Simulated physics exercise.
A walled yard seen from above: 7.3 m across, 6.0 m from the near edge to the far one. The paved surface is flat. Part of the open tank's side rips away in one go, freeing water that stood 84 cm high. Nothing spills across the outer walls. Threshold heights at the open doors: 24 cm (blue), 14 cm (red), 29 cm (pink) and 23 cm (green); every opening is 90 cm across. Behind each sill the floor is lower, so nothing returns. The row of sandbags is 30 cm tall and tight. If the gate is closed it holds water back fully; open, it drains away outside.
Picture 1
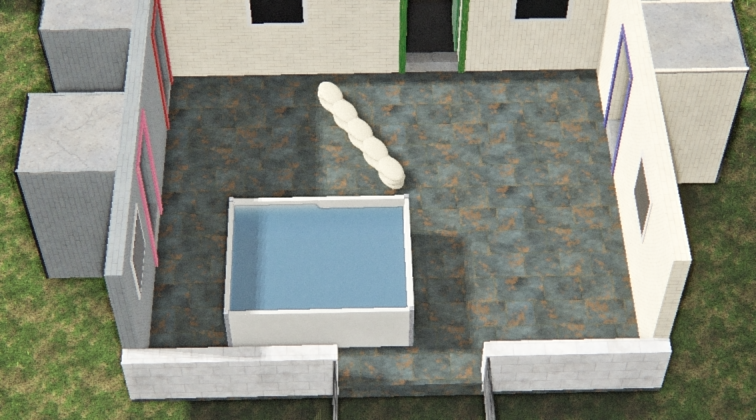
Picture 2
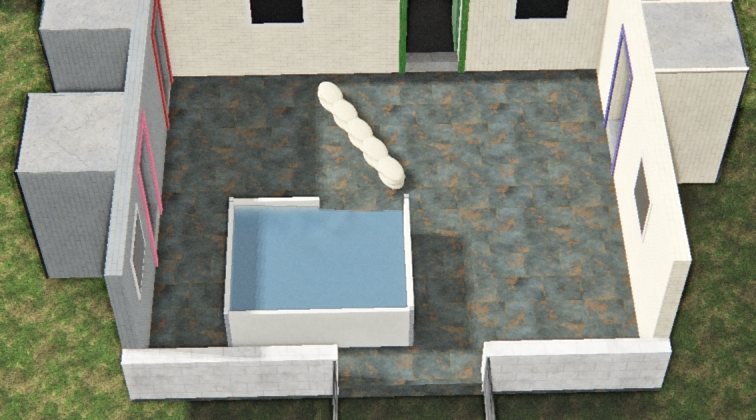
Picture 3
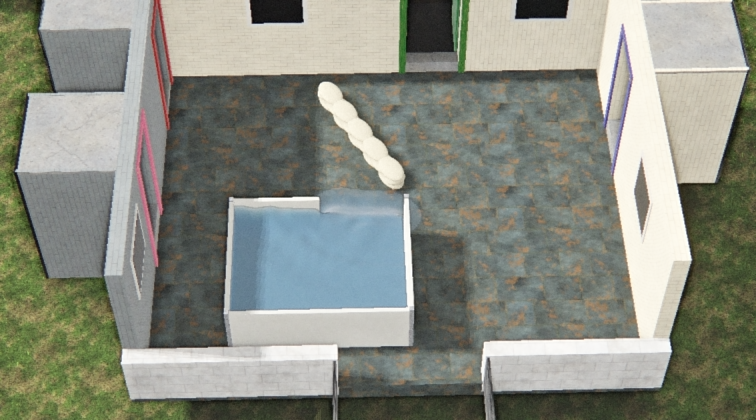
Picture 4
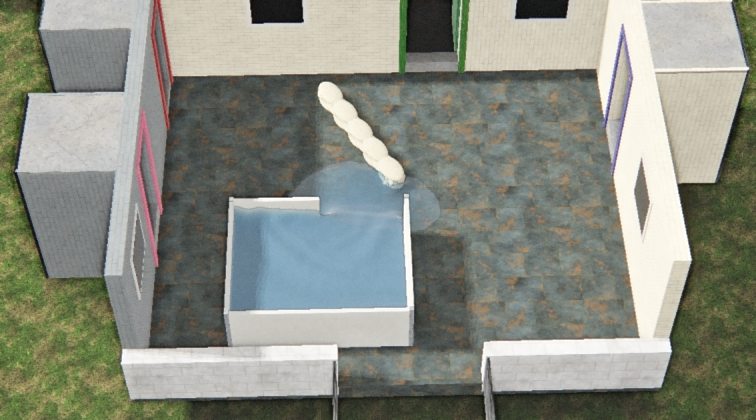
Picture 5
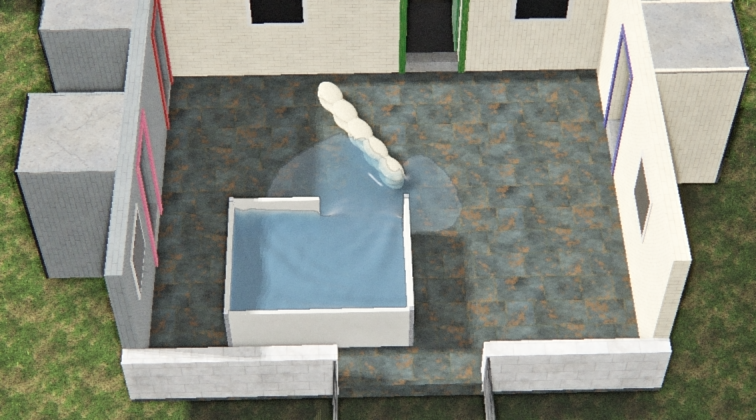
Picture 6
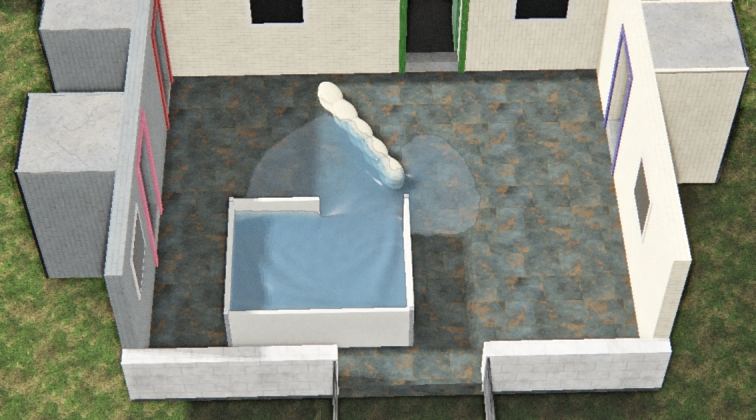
In a walled paved yard, an open tank's far side breaks away and water pours out, spreading around a pale lumpy barrier.
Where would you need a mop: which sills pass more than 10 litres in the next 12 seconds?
Within that time: At the blue door it does not reach the limit; at the red door it exceeds the limit; at the pink door it keeps below the limit; at the green door it does not reach the limit.
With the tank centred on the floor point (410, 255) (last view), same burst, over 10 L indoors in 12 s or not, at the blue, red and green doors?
Then: Blue not over, red above, green over.
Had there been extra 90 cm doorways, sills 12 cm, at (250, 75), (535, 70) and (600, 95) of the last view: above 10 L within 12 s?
In that order: Above, past it, past it.
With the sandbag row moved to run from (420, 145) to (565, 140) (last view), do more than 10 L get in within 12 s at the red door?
Then: Red past it.
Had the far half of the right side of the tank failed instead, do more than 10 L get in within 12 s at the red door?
Then: Red not over.
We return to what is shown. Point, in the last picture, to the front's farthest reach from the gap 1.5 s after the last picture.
Around (592, 71).
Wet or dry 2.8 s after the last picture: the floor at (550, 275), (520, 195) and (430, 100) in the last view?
In turn: Still dry, flooded, wet.
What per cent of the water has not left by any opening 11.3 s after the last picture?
Some 82 per cent remains.
Then, 0.7 s after the last picture water covers 30 % of the floor and is deepest (58 cm) near (387, 189); blue door not reached, red door not reached, pink door not reached, green door not reached.
Then, 1.5 s after the last picture water covers 50 % of the floor and is deepest (55 cm) near (172, 78); blue door 18 cm at the sill, 0 L in, red door 36 cm at the sill, 42 L in, pink door not reached, green door 18 cm at the sill, 0 L in.
Then, 2.8 s after the last picture water covers 60 % of the floor and is deepest (38 cm) near (170, 102); blue door 16 cm at the sill, 0 L in, red door 37 cm at the sill, 314 L in, pink door 4 cm at the sill, 0 L in, green door 12 cm at the sill, 0 L in.
Then, 6.3 s after the last picture water covers 90 % of the floor and is deepest (20 cm) near (257, 77); blue door 9 cm at the sill, 0 L in, red door 18 cm at the sill, 541 L in, pink door 6 cm at the sill, 0 L in, green door 11 cm at the sill, 0 L in.
Then, 11.3 s after the last picture water covers 95 % of the floor and is deepest (14 cm) near (199, 344); blue door 8 cm at the sill, 0 L in, red door 10 cm at the sill, 555 L in, pink door 12 cm at the sill, 0 L in, green door 7 cm at the sill, 0 L in.
